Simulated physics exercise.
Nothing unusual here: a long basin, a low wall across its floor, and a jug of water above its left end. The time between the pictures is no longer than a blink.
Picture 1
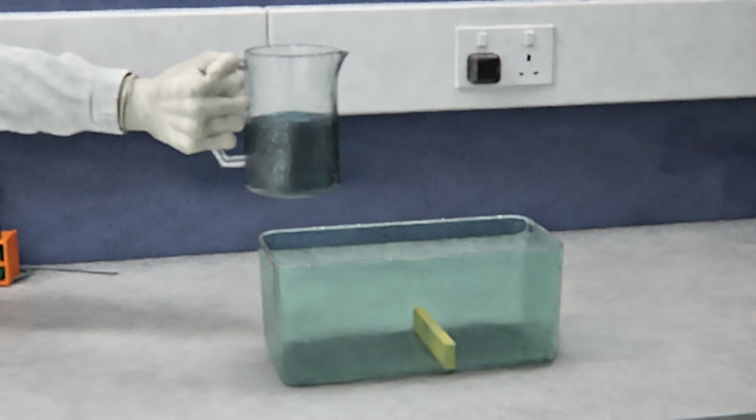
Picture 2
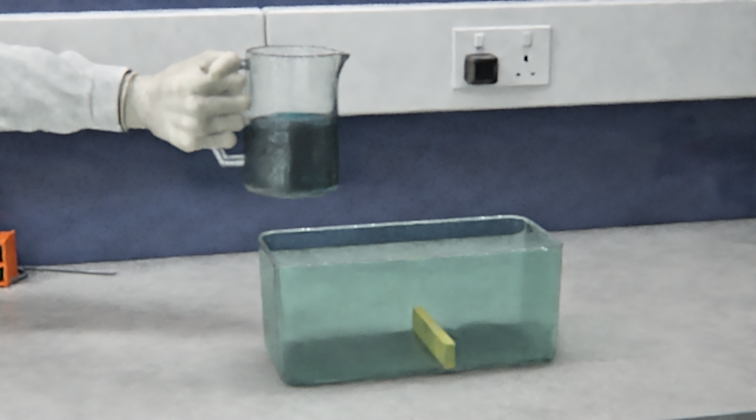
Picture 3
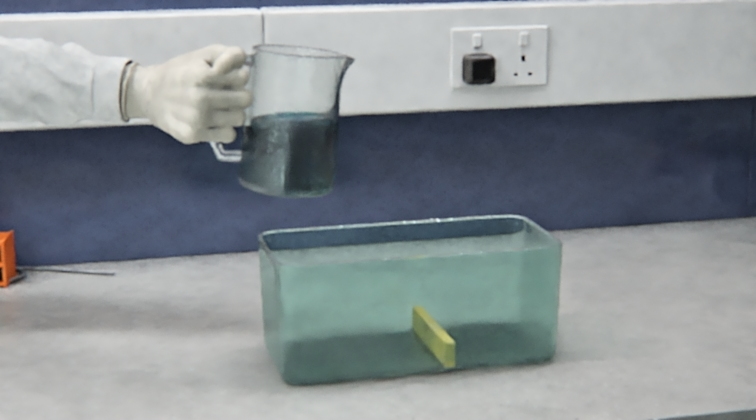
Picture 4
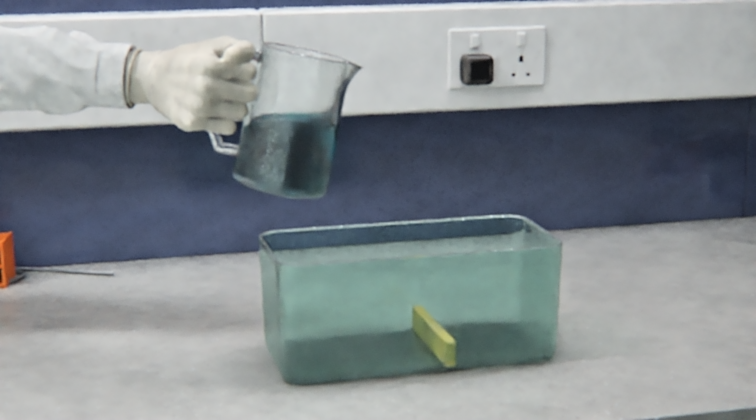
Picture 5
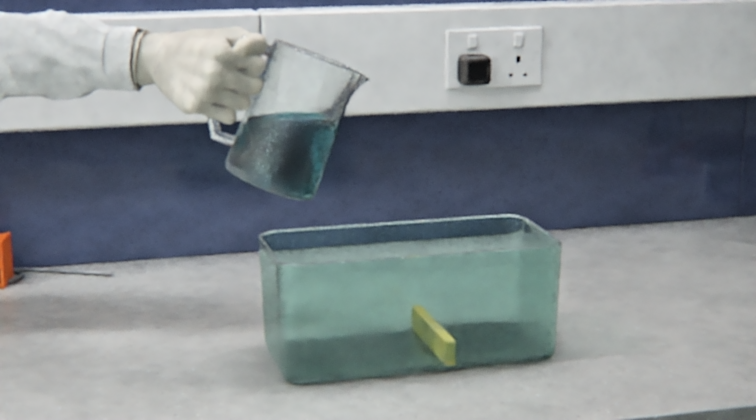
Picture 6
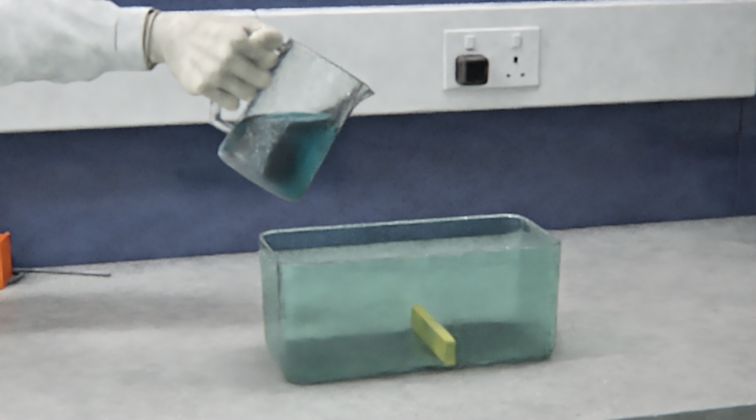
On a lab bench, a gloved hand holds a jug of dark liquid above a long basin, gradually tilting it to the right.
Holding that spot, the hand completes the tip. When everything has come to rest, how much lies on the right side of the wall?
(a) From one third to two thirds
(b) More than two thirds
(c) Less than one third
From one third to two thirds.
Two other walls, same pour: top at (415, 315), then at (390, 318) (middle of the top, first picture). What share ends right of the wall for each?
In turn some 85 and 95 in a hundred.
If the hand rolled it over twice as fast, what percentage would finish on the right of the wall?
Roughly 55 per cent ends up there.
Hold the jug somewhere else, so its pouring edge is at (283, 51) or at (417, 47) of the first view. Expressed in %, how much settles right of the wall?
First about 15, then 80 per cent.
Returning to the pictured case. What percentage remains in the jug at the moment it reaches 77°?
95 %.
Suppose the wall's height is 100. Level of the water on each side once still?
On the left roughly 40, on the right roughly 60.
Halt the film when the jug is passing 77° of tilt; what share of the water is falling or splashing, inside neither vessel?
Around 5 percent.
A moment on, the jug is tipped on its side and 94 per cent is still to pour, 0 is left of the wall and 0 right of it.
Next, the jug is tipped on its side and 49 per cent is still to pour, 14 is left of the wall and 18 right of it.
Then the jug is tipped on its side and 14 per cent is still to pour, 30 is left of the wall and 48 right of it.
Later the jug is tipped on its side and 3 per cent is still to pour, 44 is left of the wall and 51 right of it.
In the end 47 per cent lies left of the wall, 52 right of it and 0 outside.
